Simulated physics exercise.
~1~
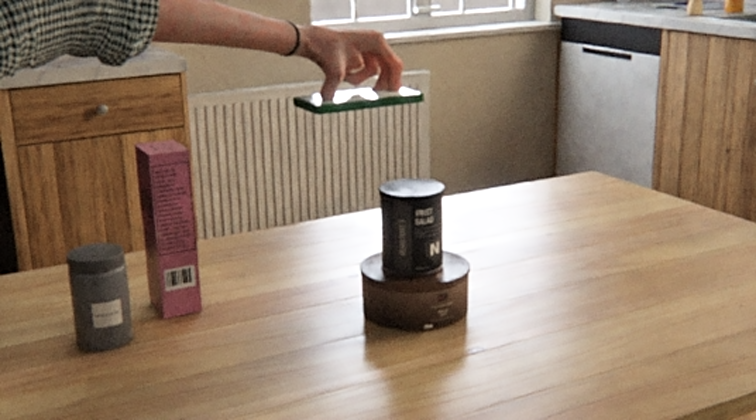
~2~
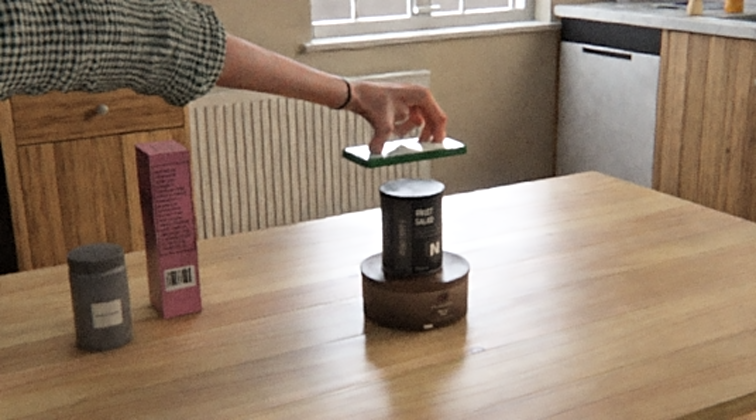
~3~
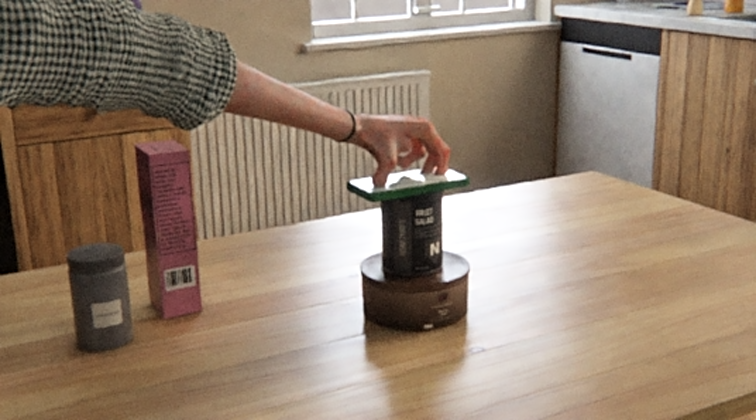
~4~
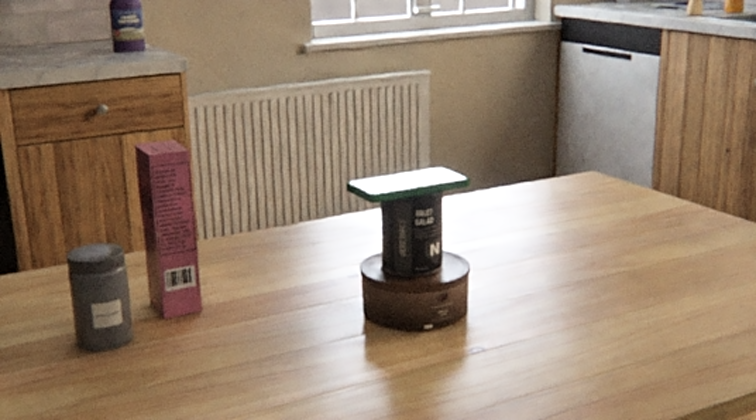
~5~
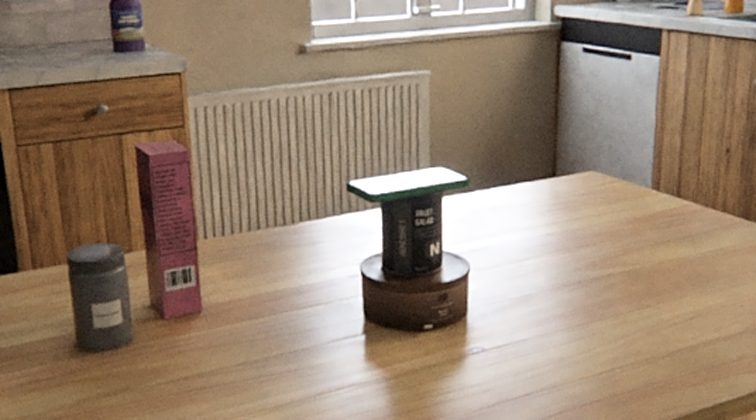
On a wooden kitchen table, a hand lowered a green-edged phone onto a black tin stacked on a round brown tub, then let go and moved away. The pile stayed balanced, with the pink carton and grey jar still standing to the left.
